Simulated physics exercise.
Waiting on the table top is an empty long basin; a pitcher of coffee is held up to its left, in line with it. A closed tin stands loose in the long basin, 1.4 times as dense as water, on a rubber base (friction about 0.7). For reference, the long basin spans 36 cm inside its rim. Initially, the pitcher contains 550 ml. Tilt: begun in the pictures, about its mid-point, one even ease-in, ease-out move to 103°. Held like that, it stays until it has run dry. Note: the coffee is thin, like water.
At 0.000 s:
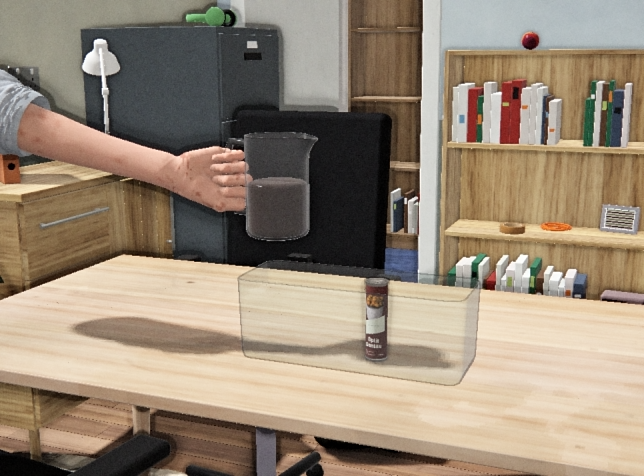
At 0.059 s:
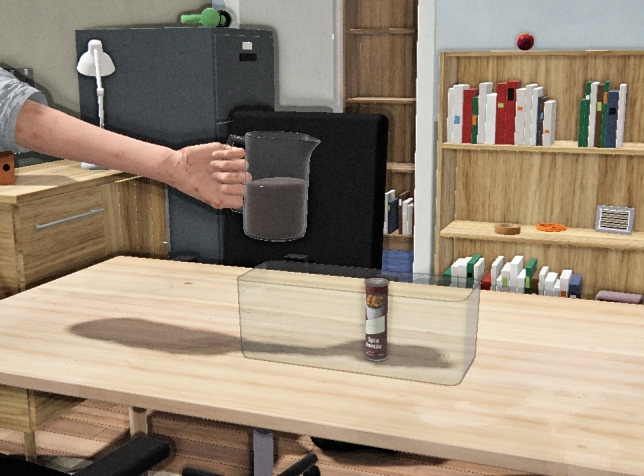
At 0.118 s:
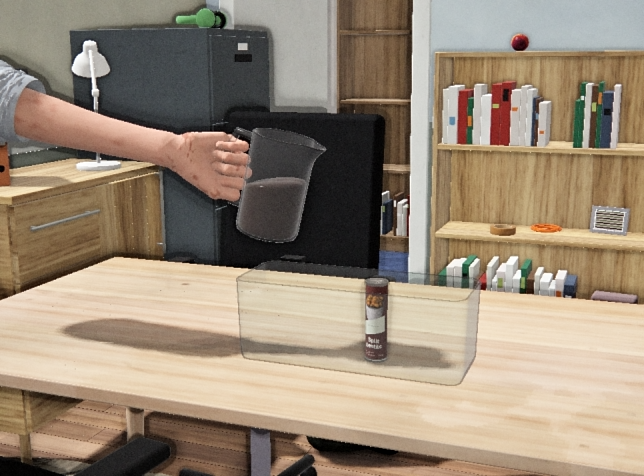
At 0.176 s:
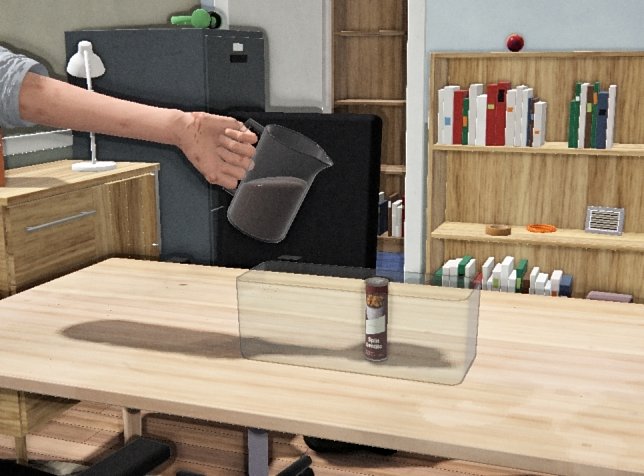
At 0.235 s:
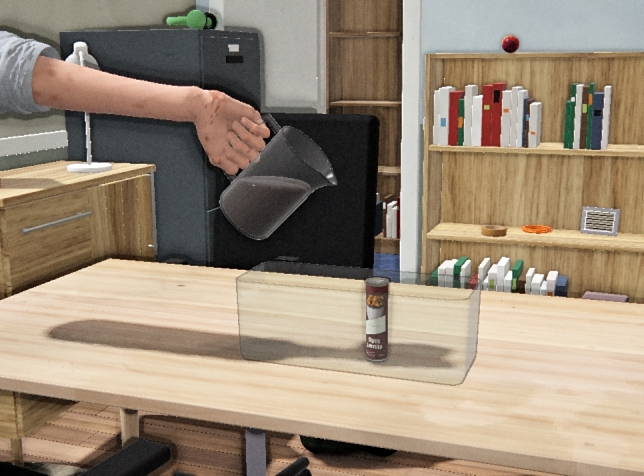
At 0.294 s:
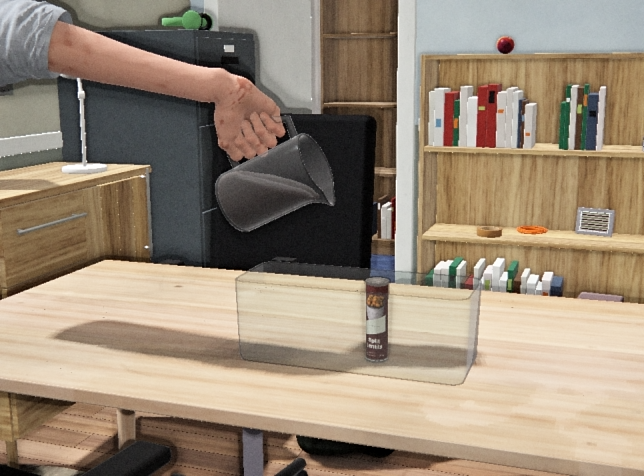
A hand tilting a clear pitcher of dark coffee steadily rightward above a table with a clear basin holding a small tin.
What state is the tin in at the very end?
The tin is on its side.
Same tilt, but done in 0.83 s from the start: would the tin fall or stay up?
Result: Tin tipped over.
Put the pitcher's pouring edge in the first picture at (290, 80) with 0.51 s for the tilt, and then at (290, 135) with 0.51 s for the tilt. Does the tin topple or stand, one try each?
The tin overturns the first time and stays vertical the second time.
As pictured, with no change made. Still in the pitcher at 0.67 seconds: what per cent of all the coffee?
Roughly 30 percent remains.
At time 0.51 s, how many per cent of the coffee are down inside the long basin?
8 %, roughly.
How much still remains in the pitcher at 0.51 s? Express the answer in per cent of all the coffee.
I'd put it near 72 percent.
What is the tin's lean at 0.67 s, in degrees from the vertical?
Lean: Around 5° from upright.
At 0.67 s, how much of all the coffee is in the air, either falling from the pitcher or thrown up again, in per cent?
20 per cent or so.
Then, 0.51 s in, the tilt is 103° and 72 per cent is still to pour; the tin stands where it began.
Then, 0.67 s in, the tilt is 103° and 30 per cent is still to pour; the tin leans 5°.
Then, 0.83 s in, the tilt is 103° and 11 per cent is still to pour; the tin leans 60°.
Then, 1.01 s in, the tilt is 103° and 3 per cent is still to pour; the tin lies on its side.
Finally, the tin lies on its side.
